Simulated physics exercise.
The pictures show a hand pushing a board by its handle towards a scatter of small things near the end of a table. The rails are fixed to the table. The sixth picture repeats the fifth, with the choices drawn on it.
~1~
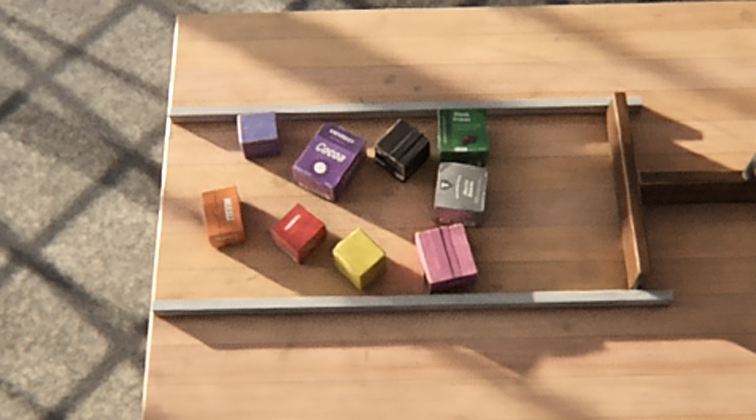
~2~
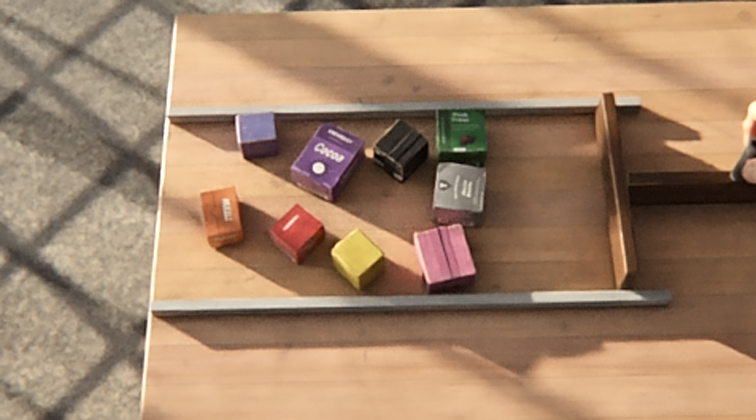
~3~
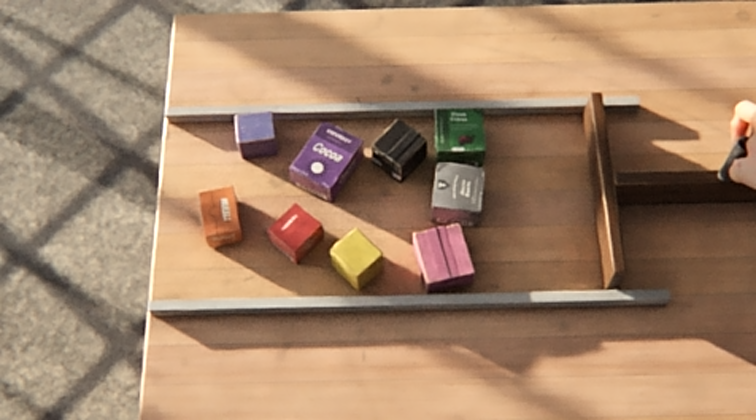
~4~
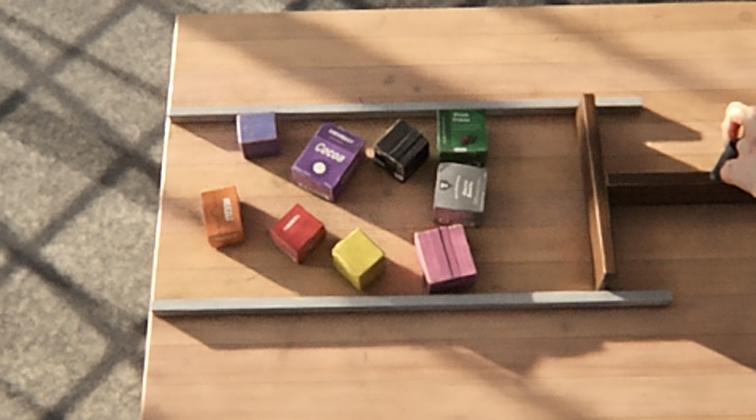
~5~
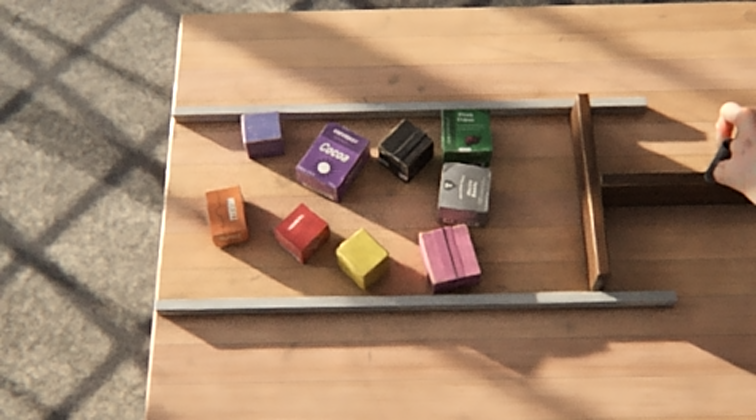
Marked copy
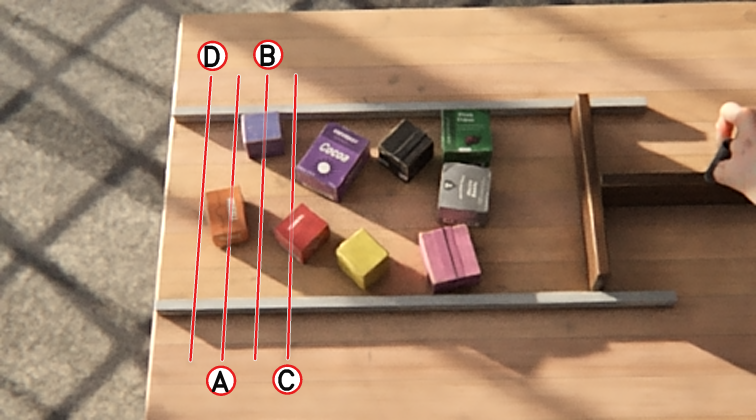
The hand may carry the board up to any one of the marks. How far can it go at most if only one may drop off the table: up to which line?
Line C.
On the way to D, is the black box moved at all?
Yes.
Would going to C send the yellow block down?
No.
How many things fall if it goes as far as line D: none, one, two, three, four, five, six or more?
Six or more.
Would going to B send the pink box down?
By then, no.
On the marked copy, A at (231, 208); B at (262, 208); C at (292, 207); D at (201, 209).
With C. Early on, board (485, 182); green packet (448, 139); black box (396, 153).
Further on, board (377, 184); blue block (217, 135); purple box (258, 160).
At the end, board (294, 186); blue block over the edge; purple box (179, 162); one fallen.
As for the rest, A drops five; B drops three; D drops six.
